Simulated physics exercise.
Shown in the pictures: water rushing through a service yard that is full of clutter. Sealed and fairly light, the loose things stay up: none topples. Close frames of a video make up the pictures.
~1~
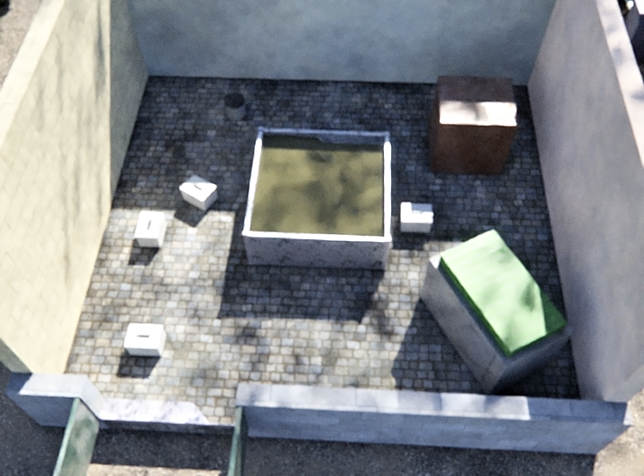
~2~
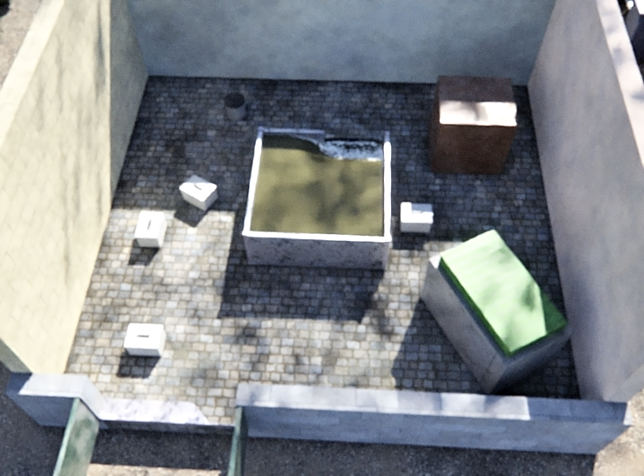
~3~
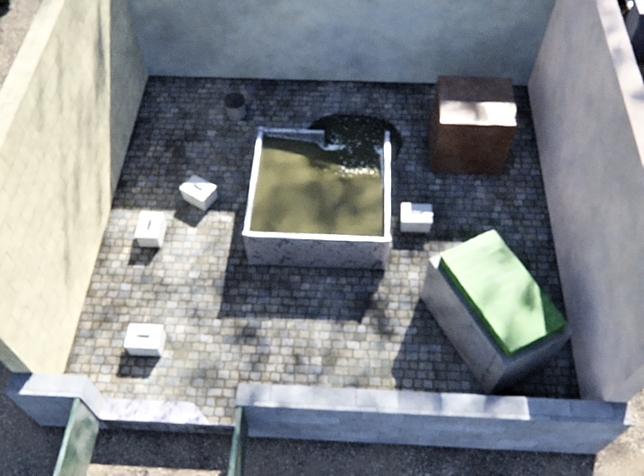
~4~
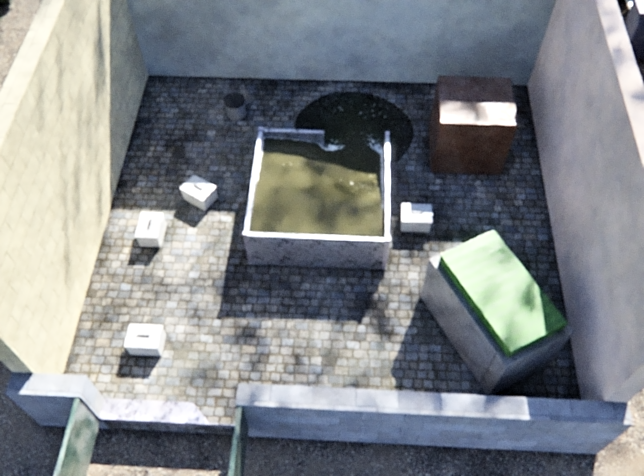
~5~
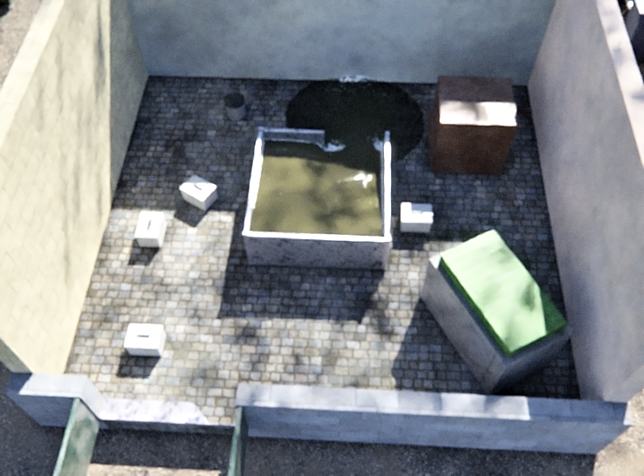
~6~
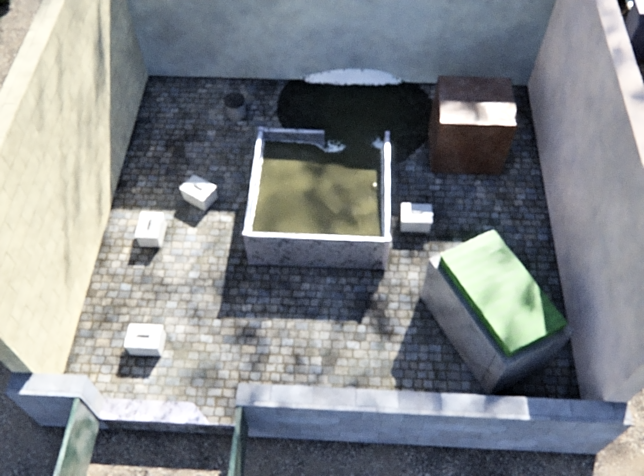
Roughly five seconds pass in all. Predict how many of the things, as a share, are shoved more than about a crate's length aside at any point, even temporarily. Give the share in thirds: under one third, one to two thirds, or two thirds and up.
Under one third.
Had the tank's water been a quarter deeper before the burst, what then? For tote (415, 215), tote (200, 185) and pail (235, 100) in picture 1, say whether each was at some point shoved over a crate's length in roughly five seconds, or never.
The first one: Doesn't reach it. The second: Doesn't reach it. The third: Reaches it.
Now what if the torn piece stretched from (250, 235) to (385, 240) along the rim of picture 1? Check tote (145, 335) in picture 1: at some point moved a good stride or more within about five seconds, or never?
The way I see it, it made the full stretch.
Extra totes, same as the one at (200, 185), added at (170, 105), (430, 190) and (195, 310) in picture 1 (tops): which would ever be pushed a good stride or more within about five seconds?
First driven off; second falls short; third falls short.
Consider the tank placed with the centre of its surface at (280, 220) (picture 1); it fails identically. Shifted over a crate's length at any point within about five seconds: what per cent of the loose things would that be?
I'd put it close to 20 percent.
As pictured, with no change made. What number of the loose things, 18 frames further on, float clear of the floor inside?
Tally: 0.
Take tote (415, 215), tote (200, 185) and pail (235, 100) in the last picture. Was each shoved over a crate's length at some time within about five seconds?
The first one stayed within range, the second stayed within range and the third traveled far.
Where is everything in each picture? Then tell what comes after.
The first picture shows a tote at (144, 336) rests on the ground; a tote at (417, 213), on the bottom; 0 of 5 have shifted.
The second picture shows a tote at (144, 336) rests on the ground; a tote at (417, 213) rests on the ground; 0 of 5 have shifted.
The third picture shows a tote at (144, 336) rests on the ground; a tote at (417, 213) rests on the ground; 0 of 5 have shifted.
The fourth picture shows a tote at (144, 336), on the bottom; a tote at (417, 213), on the bottom; 0 of 5 have shifted.
The fifth picture shows a tote at (144, 336), on the bottom; a tote at (417, 213) rests on the ground; 0 of 5 have shifted.
The sixth picture shows a tote at (144, 336) rests on the ground; a tote at (417, 213), on the bottom; 0 of 5 have shifted.
A moment on, 0 of 5 are well off their spots; 0 afloat.
Next, 0 of 5 are well off their spots; 0 afloat.
Later, 1 of 5 are well off their spots; 0 afloat.
In the end, 1 of 5 are well off their spots, and 1 have been at some point; 1 afloat.
